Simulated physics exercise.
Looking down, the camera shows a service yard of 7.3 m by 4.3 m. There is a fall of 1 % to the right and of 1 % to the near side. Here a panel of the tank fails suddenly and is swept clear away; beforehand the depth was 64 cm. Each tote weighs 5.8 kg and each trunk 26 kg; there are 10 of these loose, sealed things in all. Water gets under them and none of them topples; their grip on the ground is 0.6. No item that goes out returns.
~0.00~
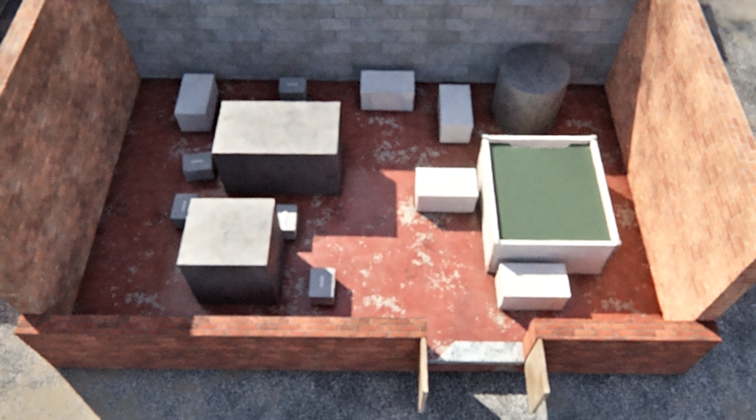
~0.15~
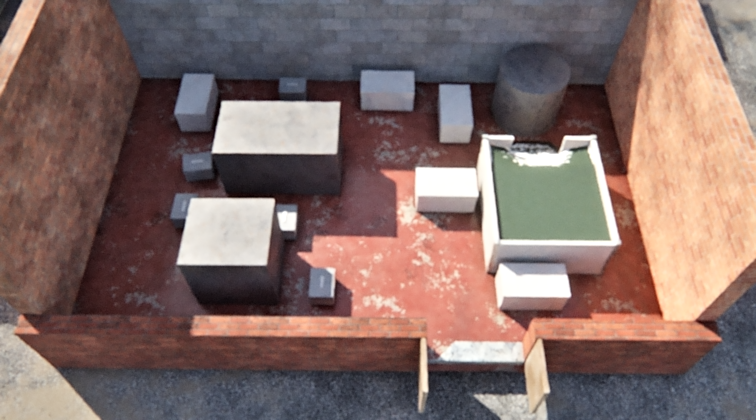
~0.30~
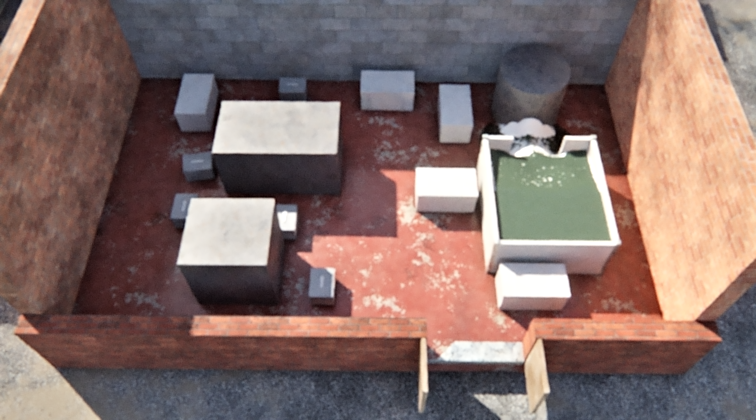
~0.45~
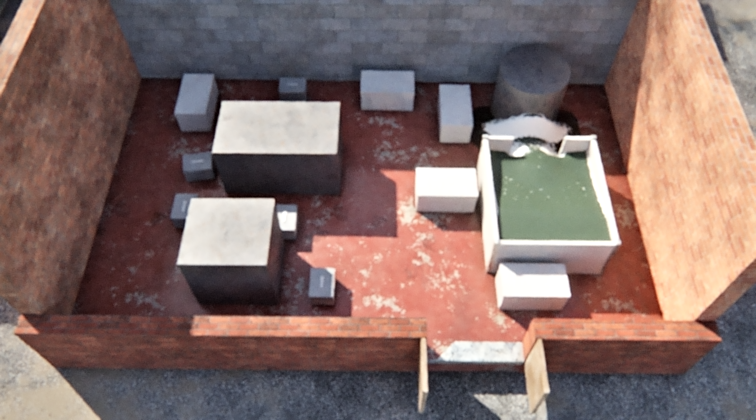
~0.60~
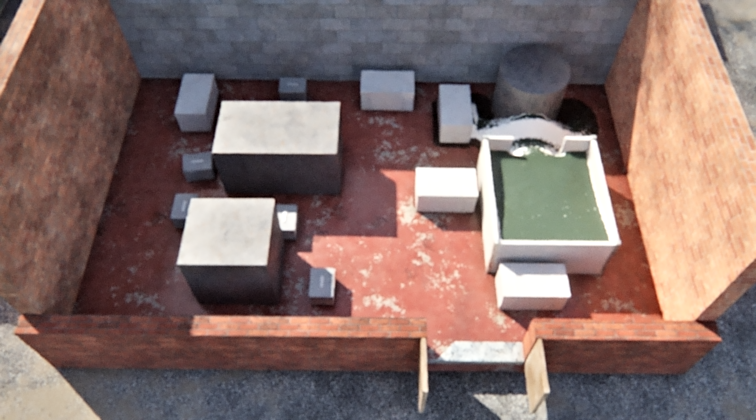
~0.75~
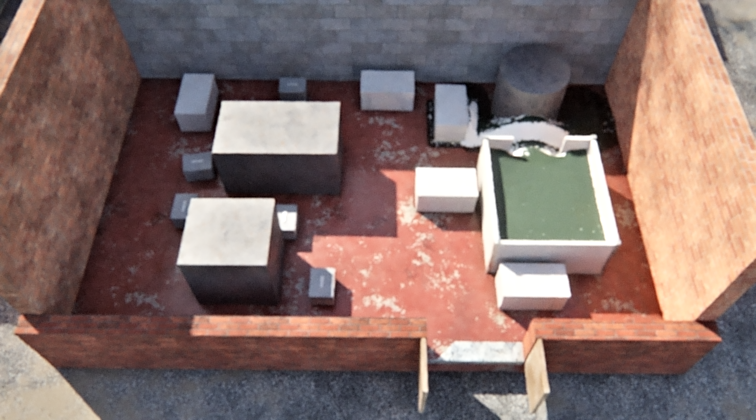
To begin with, green water fills a white-walled tank in a brick-walled yard strewn with boxes. The tank's far panel gives way, and water pours out in a foaming rush toward the grey cylinder. It spreads dark across the floor to both sides, and a pale box nearby shifts very slightly.
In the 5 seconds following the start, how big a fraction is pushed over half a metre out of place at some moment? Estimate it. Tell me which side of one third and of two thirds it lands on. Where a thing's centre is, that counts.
It lands below one third.
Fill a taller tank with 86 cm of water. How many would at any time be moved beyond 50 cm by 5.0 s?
Count under that change: 4.
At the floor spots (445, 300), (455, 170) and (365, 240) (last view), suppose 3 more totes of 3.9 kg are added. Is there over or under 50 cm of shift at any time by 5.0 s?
One after another they come out inside the limit, inside the limit, above it.
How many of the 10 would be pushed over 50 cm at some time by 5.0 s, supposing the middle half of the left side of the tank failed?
Then it comes to 5.
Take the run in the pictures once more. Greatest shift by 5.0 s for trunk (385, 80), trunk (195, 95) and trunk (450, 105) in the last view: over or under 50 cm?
Well, in that order it's topping it, not reaching it, topping it.
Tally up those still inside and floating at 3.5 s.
I count 1.
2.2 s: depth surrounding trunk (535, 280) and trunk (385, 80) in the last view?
First about 0 cm, second about 10 cm.
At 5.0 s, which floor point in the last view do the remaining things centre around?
The centre is close to (284, 180).
After 1.1 s 1 of 10 are over 50 cm from their spots; 0 afloat.
After 2.2 s 1 of 10 are over 50 cm from their spots; 0 afloat.
After 3.5 s 3 of 10 are over 50 cm from their spots; 1 afloat.
After 5.0 s 3 of 10 are over 50 cm from their spots, and 3 have been at some point; 2 afloat.
